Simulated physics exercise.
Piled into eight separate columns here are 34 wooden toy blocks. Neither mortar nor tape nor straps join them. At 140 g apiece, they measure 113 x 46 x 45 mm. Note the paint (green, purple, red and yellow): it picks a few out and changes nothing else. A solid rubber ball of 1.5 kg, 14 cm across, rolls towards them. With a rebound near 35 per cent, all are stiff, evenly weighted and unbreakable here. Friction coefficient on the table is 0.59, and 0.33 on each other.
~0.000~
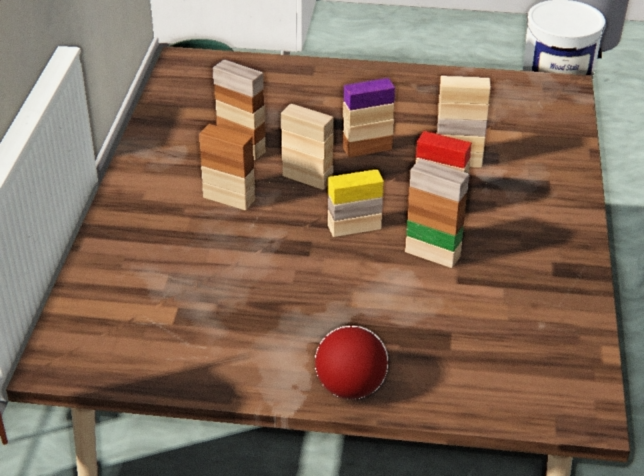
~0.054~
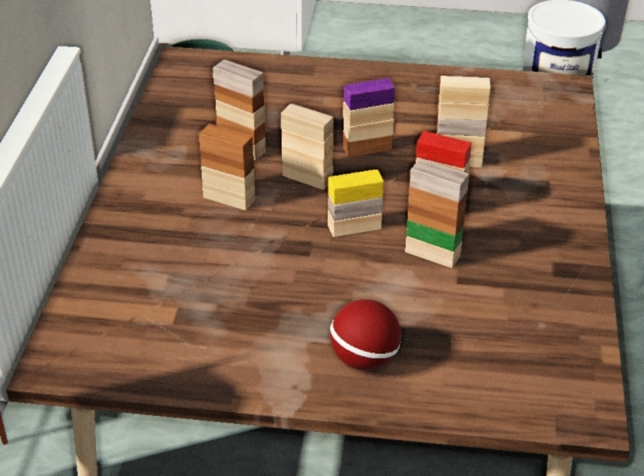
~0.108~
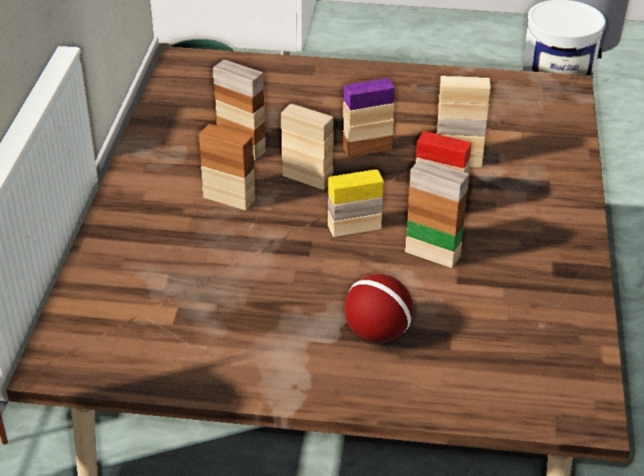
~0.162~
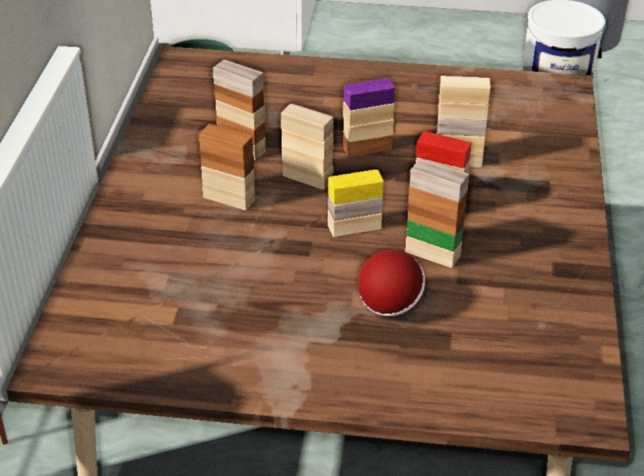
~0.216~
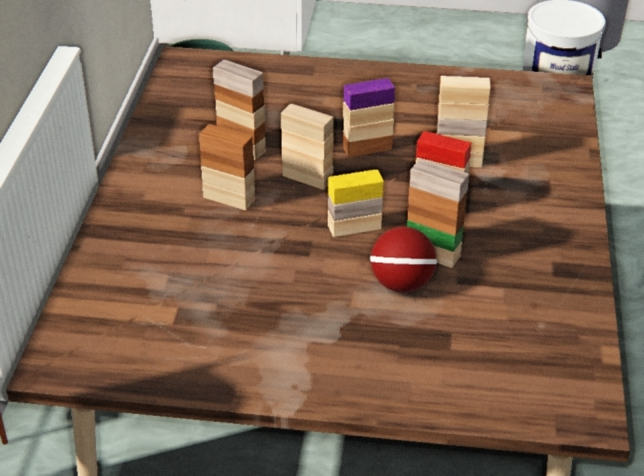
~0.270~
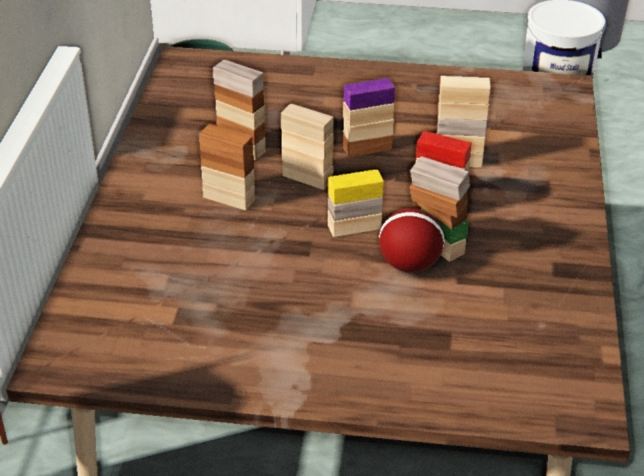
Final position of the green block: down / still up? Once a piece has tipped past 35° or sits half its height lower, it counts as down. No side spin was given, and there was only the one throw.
Down.
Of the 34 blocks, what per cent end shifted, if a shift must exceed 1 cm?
45 in a hundred end up shifted.
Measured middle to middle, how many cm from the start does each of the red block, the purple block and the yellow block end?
Red 14 cm, purple 0 cm, yellow 0 cm.
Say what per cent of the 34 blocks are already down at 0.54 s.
By then, 20 per cent.
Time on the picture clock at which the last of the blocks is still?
1.5 s or so.
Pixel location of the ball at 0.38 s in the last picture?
You'll find it near (420, 213).
After 0.38 s, ball still moving; 2 of the 34 blocks down; green block 14 cm from its place; red block 15° from how it stood.
After 0.54 s, ball still moving; 7 of the 34 blocks down; green block on its side; red block 27° from how it stood.
After 0.88 s, ball still moving; 12 of the 34 blocks down; green block on its side; red block 59° from how it stood, 10 cm lower.
In the end (1.6 s), ball at rest; 12 of the 34 blocks down; green block on its side; red block 53° from how it stood, 11 cm lower; purple block unmoved. From the last view, middles, green block near (519, 213), red block near (469, 173).
